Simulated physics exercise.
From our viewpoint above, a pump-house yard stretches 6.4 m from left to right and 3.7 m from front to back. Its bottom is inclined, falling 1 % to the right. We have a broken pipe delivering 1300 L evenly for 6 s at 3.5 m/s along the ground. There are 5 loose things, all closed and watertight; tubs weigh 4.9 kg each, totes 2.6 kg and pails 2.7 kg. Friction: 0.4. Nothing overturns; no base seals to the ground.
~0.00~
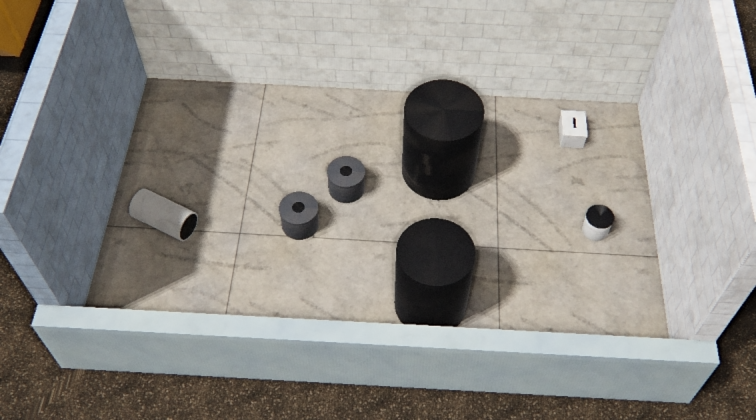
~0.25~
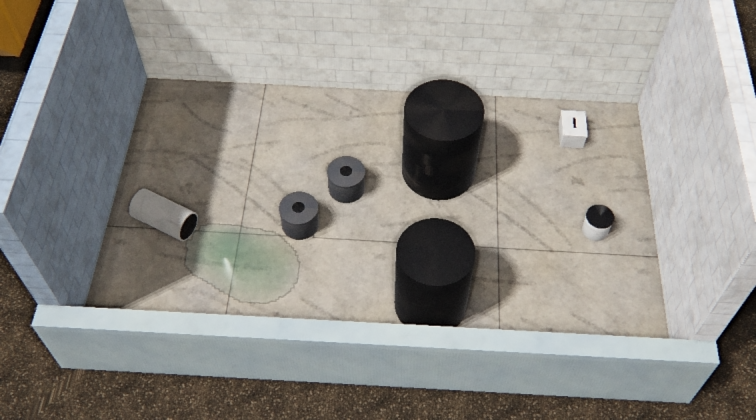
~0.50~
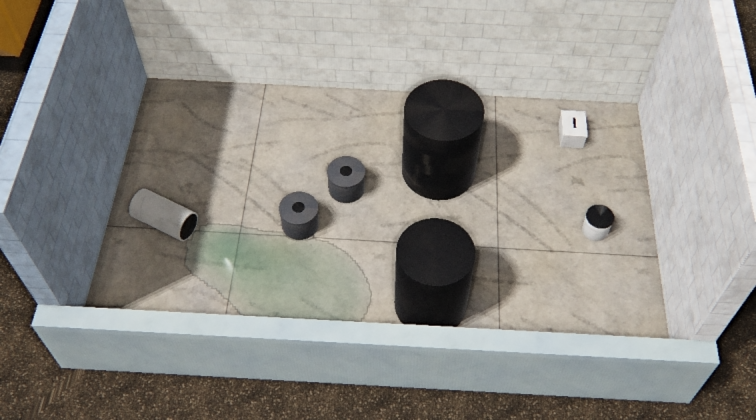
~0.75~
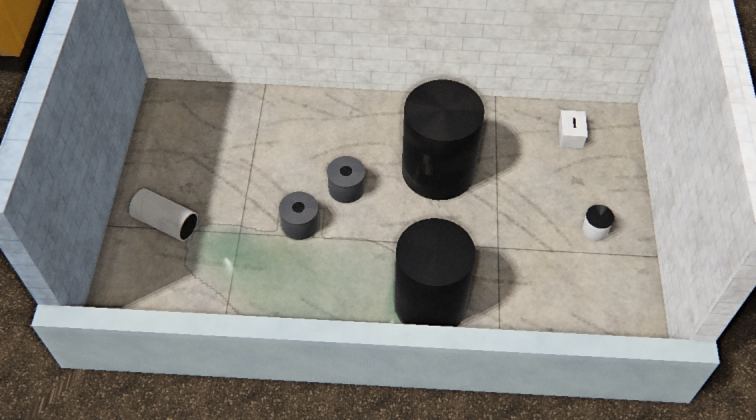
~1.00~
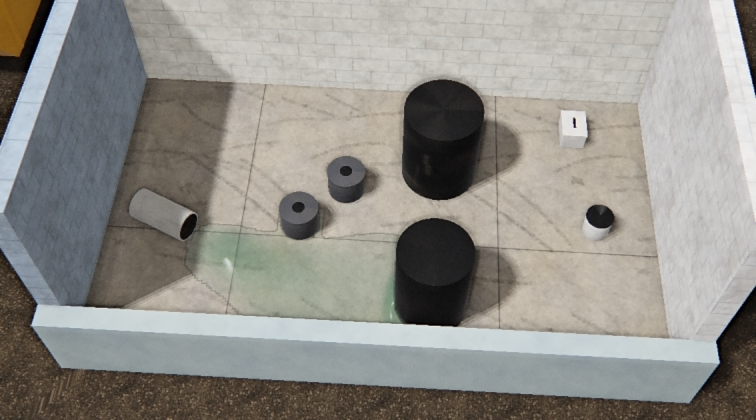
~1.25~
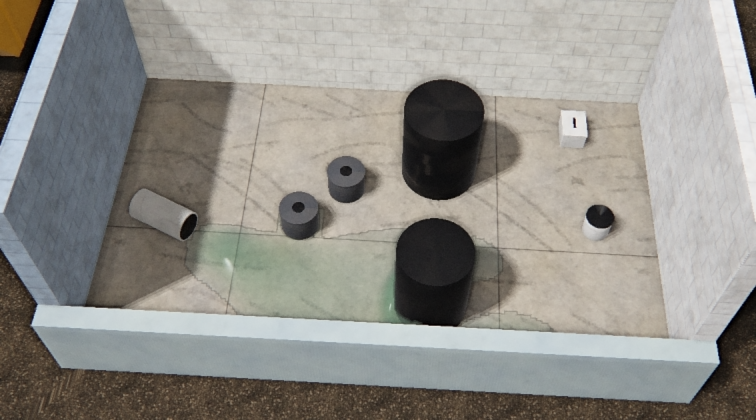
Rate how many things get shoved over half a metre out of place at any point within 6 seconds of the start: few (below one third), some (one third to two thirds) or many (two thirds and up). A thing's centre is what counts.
Some.
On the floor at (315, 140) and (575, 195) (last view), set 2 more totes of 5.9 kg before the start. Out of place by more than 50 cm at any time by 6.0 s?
In order: Stays within it and exceeds it.
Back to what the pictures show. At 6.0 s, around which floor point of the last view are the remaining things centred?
About (430, 156).
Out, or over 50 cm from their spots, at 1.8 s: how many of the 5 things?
I get 0.
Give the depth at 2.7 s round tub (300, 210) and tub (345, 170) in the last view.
Close to 0 and 0 centimetres.
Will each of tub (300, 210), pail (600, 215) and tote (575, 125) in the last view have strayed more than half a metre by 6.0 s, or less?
In sequence: Within the mark / beyond the mark / beyond the mark.
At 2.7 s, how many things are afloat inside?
Total: 0.
After 1.8 s 0 of 5 are over 50 cm from their spots; 0 afloat.
After 2.7 s 0 of 5 are over 50 cm from their spots; 0 afloat.
After 4.2 s 2 of 5 are over 50 cm from their spots; 2 afloat.
After 6.0 s 2 of 5 are over 50 cm from their spots, and 2 have been at some point; 2 afloat.
